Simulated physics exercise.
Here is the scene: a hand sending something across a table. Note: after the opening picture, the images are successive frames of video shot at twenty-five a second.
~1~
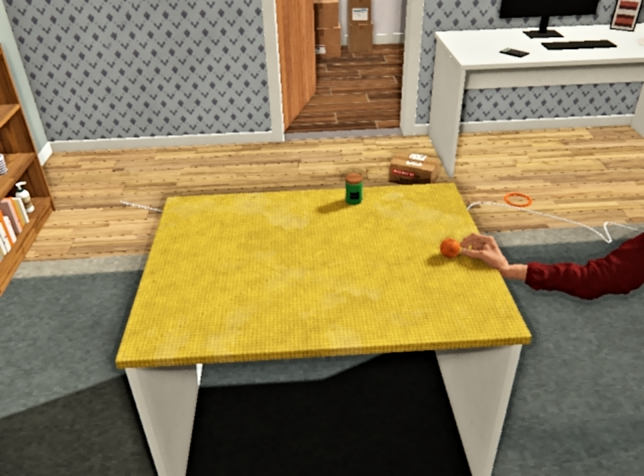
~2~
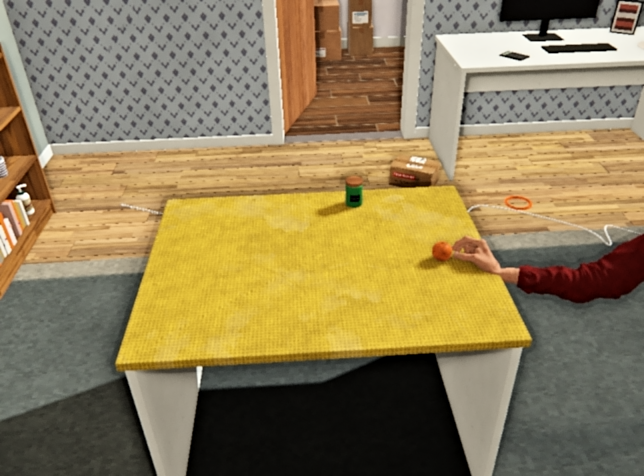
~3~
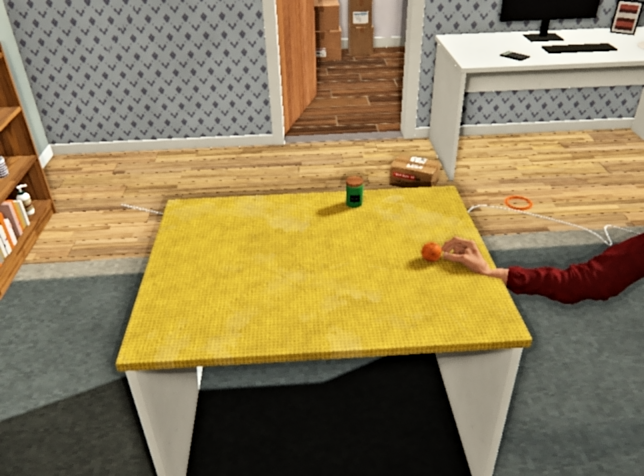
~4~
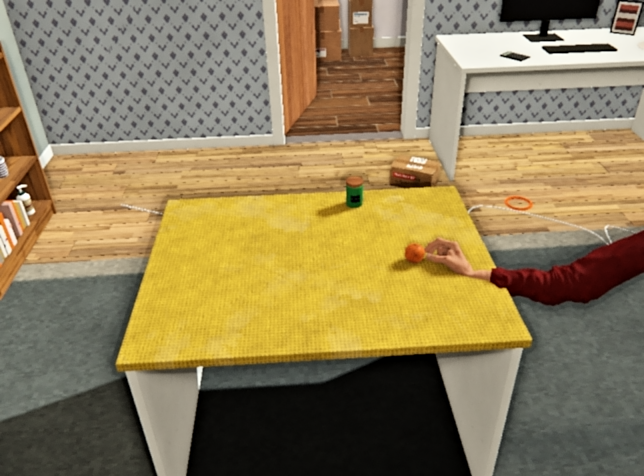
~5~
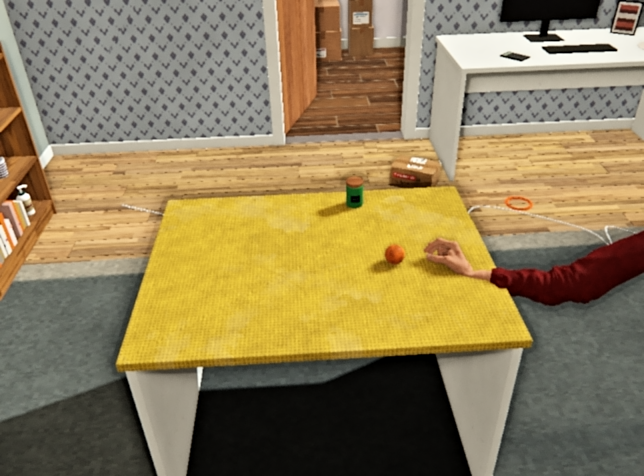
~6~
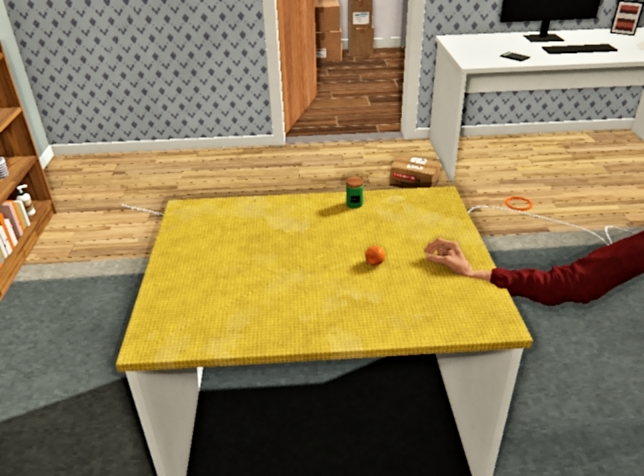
A hand in a red sleeve pushing an orange ball leftward across a yellow table, then releasing it as it keeps rolling.
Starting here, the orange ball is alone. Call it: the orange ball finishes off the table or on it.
Off the table.
Then, 0.20 s later than the last frame, orange ball moved well along near (279, 261).
Then, 0.50 s later than the last frame, orange ball moved well along near (146, 268).
Then, 0.70 s later than the last frame, orange ball now off the table.
Then, 1.00 s later than the last frame, things are still on the move.
When it is over, off the table, orange ball.
